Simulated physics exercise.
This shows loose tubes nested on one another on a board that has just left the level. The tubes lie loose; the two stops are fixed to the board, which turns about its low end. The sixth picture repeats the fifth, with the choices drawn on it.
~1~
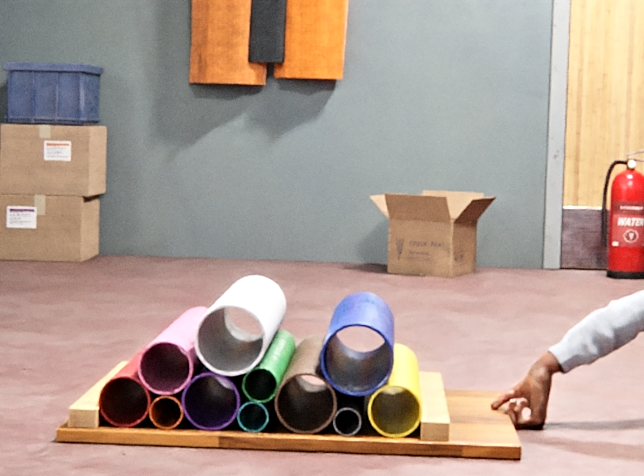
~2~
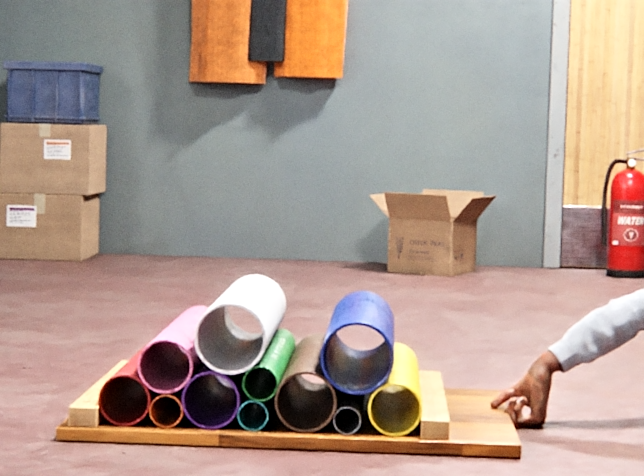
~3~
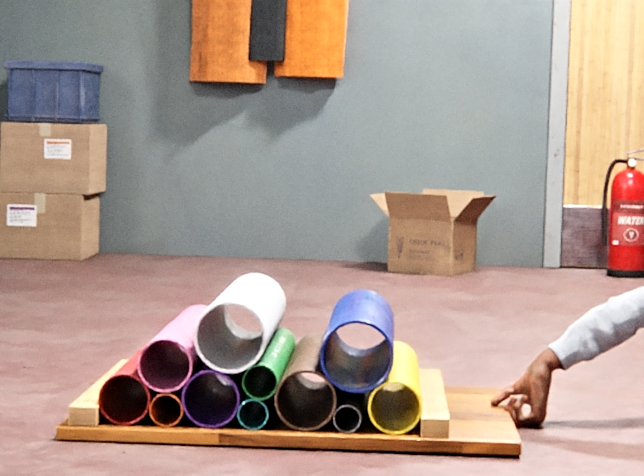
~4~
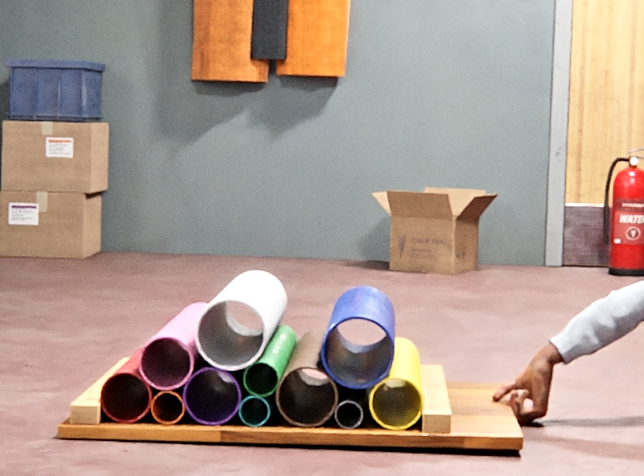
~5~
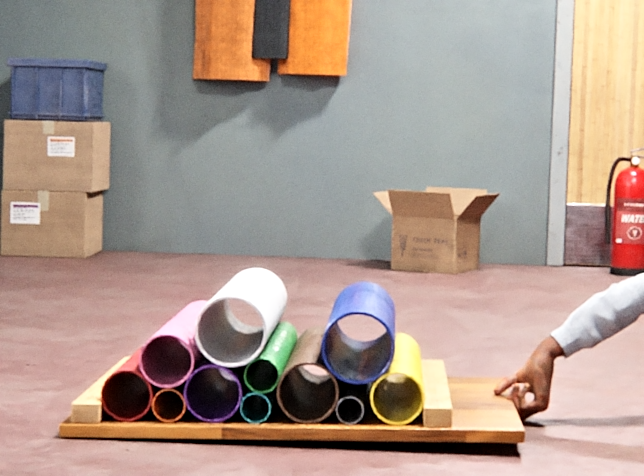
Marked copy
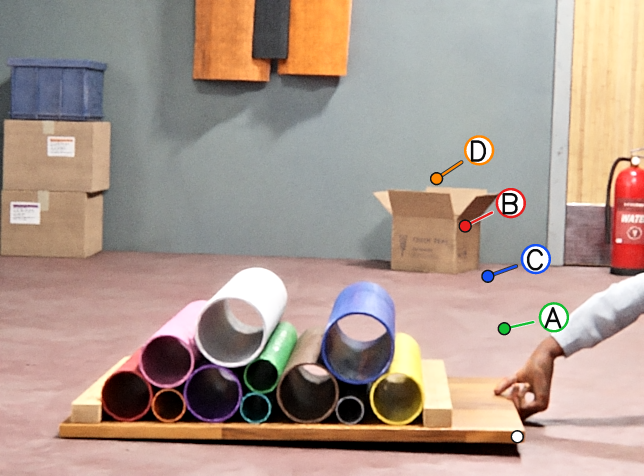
In a room with a grey wall and a dull reddish floor, seen from the front at a low height, a fire extinguisher and cardboard boxes stand behind a wooden board. Loose tubes in red, pink, purple, white, green, brown, blue and yellow nest between wooden blocks. Fingers at the right raise that end very slightly, the tubes keep their arrangement, and the view shifts minutely.
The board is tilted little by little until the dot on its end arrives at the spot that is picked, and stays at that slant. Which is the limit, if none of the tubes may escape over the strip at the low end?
Raise it to D.
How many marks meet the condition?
The number is four.
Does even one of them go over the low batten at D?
At D: No.
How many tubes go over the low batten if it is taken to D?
It comes to none.
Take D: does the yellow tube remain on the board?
The yellow tube: Yes.
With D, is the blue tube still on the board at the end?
Yes, with D.
On the marked copy, A at (504, 329); B at (465, 226); C at (488, 276); D at (437, 179); the white dot at (517, 437).
With D. Early on, board at 20°.
Further on, board at 36°.
At the end, board at 36°, none over the low batten.
As for the rest, A none over the low batten; B none over the low batten; C none over the low batten.
